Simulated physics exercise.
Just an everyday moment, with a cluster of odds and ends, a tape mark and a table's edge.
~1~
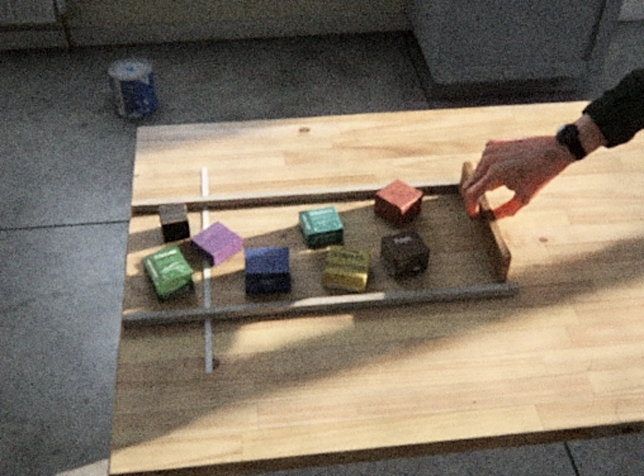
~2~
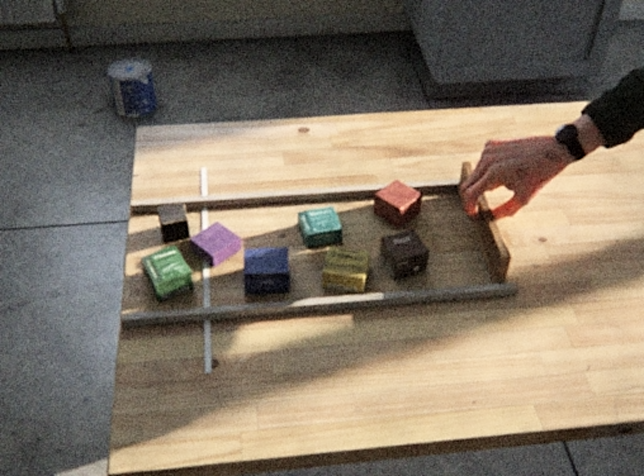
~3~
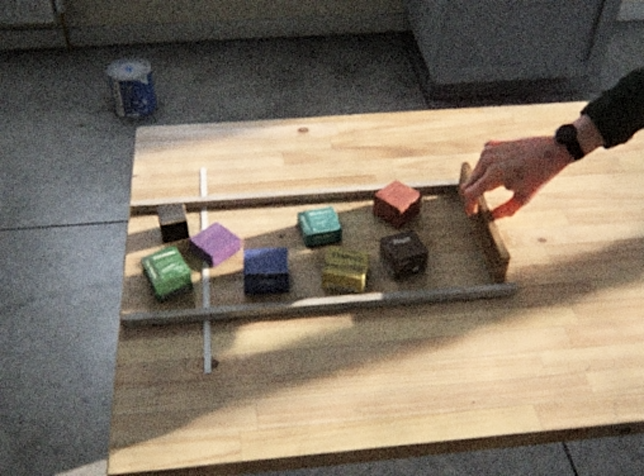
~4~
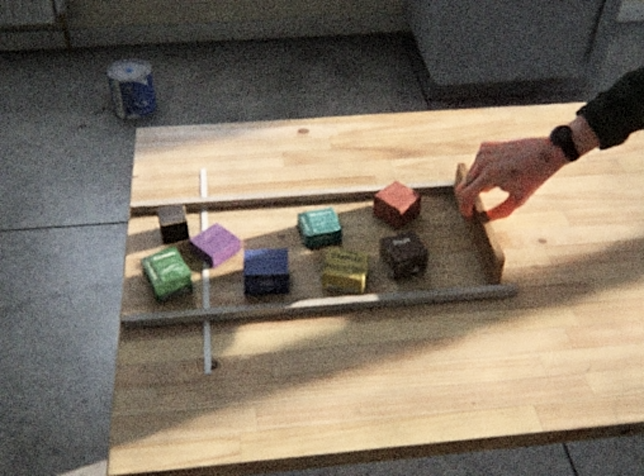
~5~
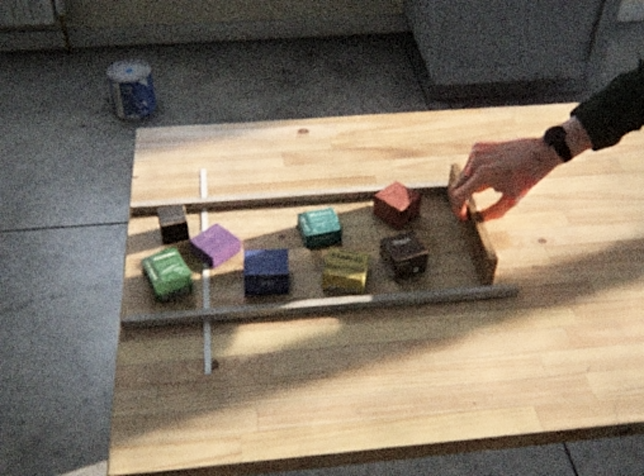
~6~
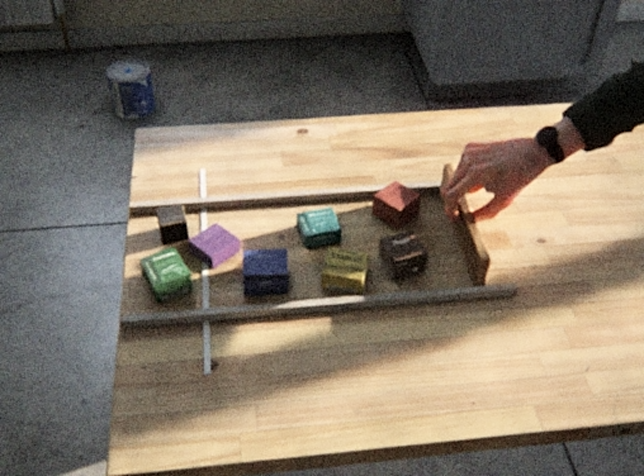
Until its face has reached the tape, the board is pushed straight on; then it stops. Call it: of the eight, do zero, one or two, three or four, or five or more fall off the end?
One or two fall off.
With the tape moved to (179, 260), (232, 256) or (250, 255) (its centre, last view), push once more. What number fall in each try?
Try by try, 4, 1 and 1.
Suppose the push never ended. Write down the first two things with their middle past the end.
Going earliest first, it's the green box and after it the blue box.
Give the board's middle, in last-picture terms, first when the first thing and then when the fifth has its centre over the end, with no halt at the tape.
The first one at (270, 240), the next at (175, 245).
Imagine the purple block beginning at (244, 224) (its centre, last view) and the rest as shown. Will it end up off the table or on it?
It is still up.
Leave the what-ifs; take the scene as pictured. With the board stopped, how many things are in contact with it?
It touches 3.
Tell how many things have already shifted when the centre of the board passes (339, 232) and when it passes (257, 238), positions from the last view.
Respectively 5 and 7.
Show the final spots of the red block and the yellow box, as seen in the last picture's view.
You'll find the red block at roughly (186, 212) and the yellow box at roughly (144, 291).
A little later, none off yet; green box at rest near (166, 275); black block at rest near (173, 224); purple block at rest near (214, 245).
Next, none off yet; green box shifted a little near (149, 273); black block at rest near (173, 224); purple block at rest near (214, 245).
When it is over, the number that fall off is one or two; down, blue box and green box.
